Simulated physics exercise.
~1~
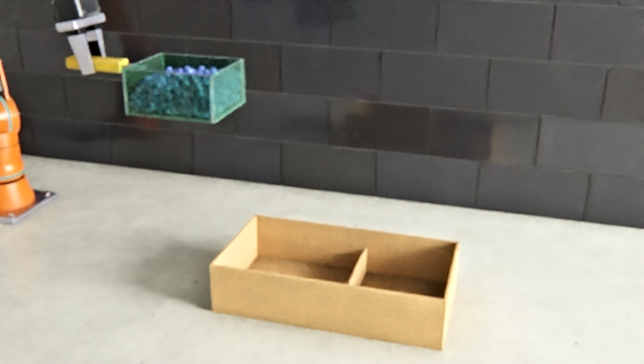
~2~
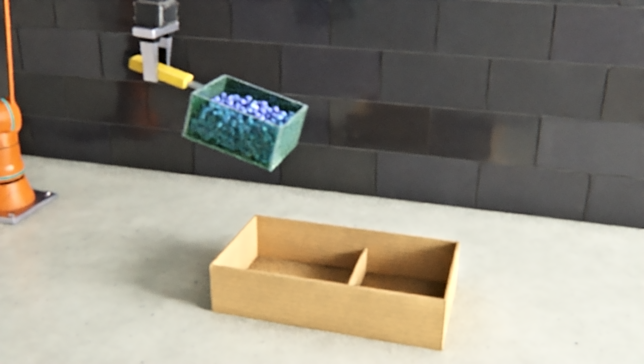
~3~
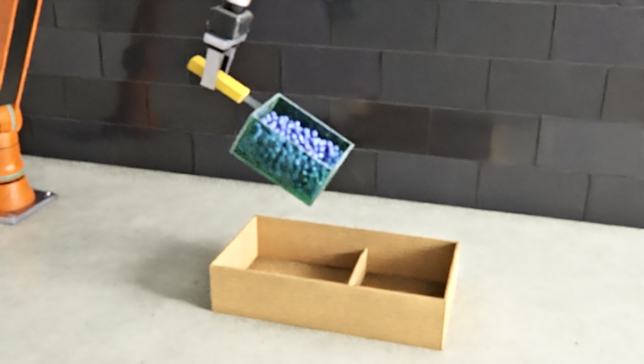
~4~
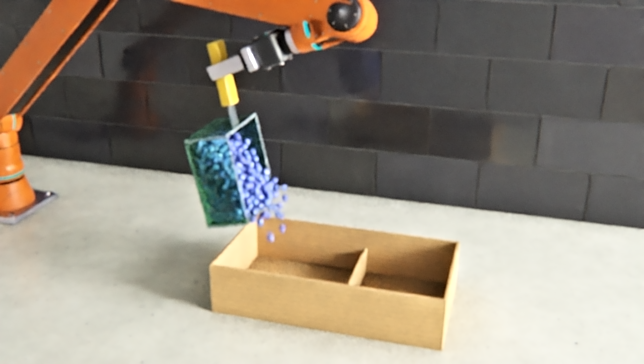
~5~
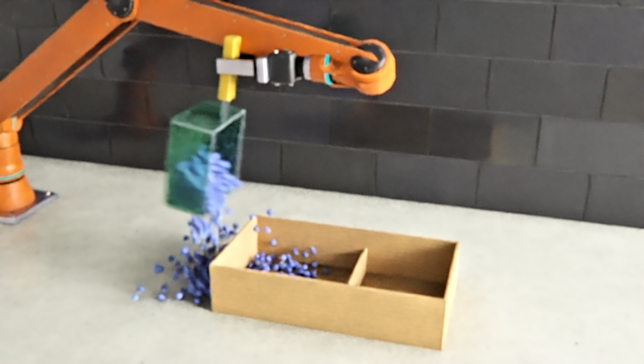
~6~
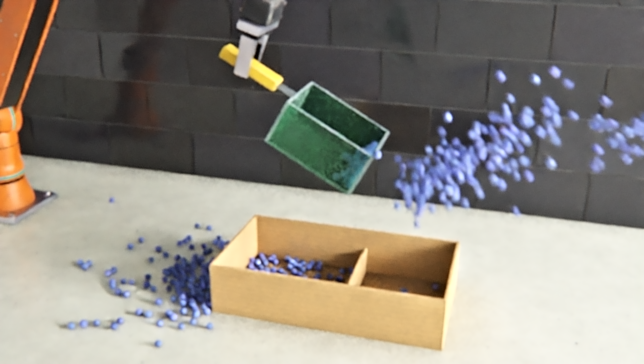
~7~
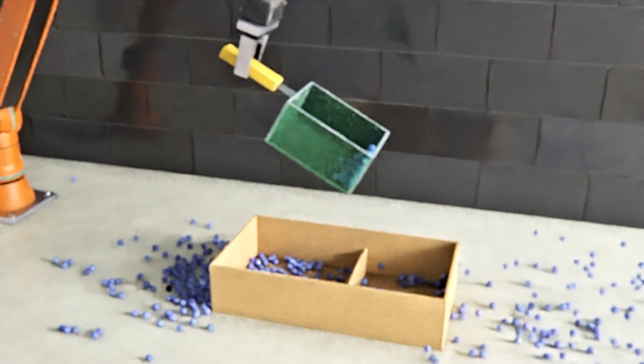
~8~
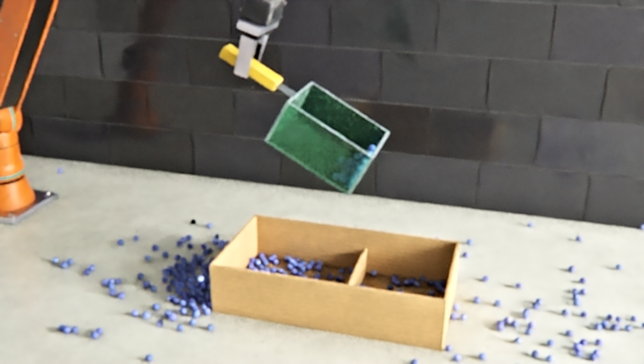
On a grey tabletop by a dark brick wall, robot arm tipping blue beads from green box, scattering many around divided crate.
